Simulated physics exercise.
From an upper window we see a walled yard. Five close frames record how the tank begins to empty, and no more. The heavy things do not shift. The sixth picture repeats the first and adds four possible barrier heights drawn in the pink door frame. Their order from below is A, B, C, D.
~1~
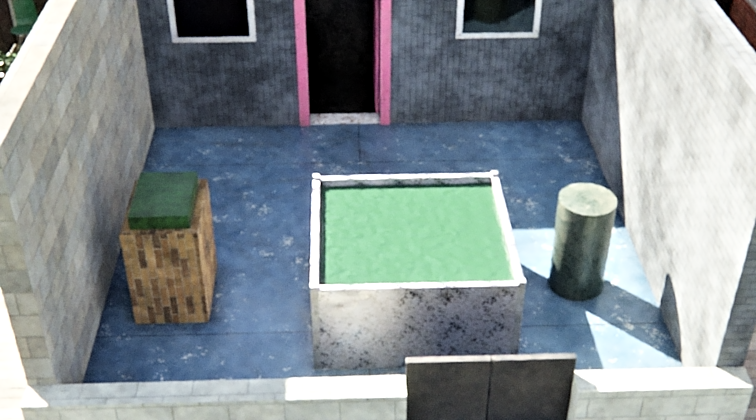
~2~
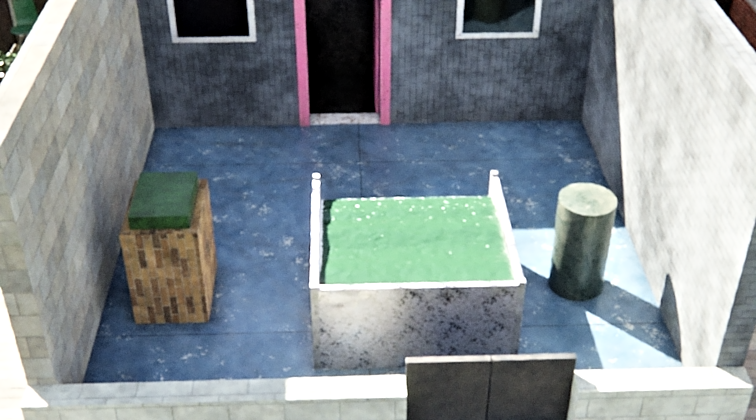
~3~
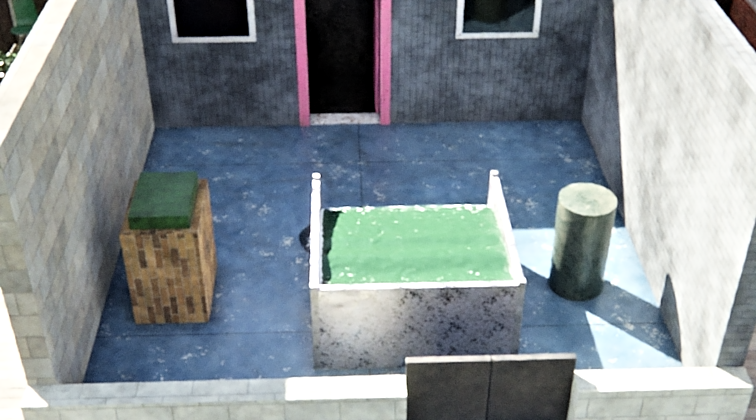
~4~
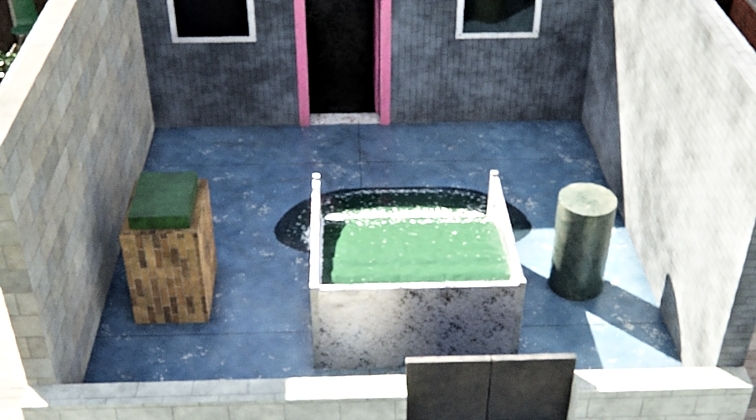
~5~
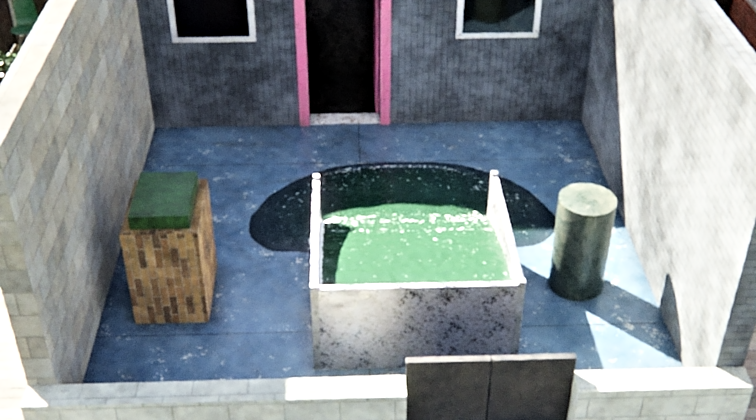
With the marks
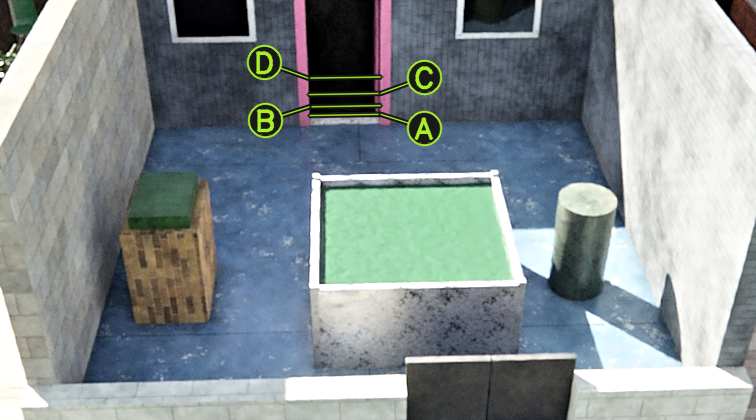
A square, pale-walled tank of green water stands in a blue-floored walled yard, seen from high above. A brown block with a green top stands to the left, a grey-green cylinder to the right, a pink doorway behind and a dark shut gate in front. The tank's back side disappears, the green surface sinks and ripples, and dark water spreads across the floor behind it and to both sides, while the view stays still.
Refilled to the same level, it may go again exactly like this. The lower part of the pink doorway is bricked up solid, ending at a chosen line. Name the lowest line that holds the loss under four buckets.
Take C.
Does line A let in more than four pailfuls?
Yes, it does.
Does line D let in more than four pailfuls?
No, not at all.
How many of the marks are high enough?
Two of the four.
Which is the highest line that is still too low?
Line B.
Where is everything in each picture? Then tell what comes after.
In the first frame, water in the tank at rest, its middle at (411, 234); foot of the pink doorway at (345, 124); shut gate at (490, 369).
In the second frame, water covers 2 % of the ground, its front hidden from here.
In the third frame, water covers 5 % of the ground, its front hidden from here.
In the fourth frame, water covers 11 % of the ground, its front hidden from here.
In the fifth frame, front seen at (496, 179), 19 % of the ground wet.
On the marked copy, A at (345, 114); B at (345, 106); C at (344, 94); D at (344, 77); from the bottom up A, B, C, D.
If A is chosen, dozens of bucketfuls pour in.
If B is chosen, about 11 bucketfuls get in.
If C is chosen, a splash gets over, under a bucket.
If D is chosen, nothing gets over.
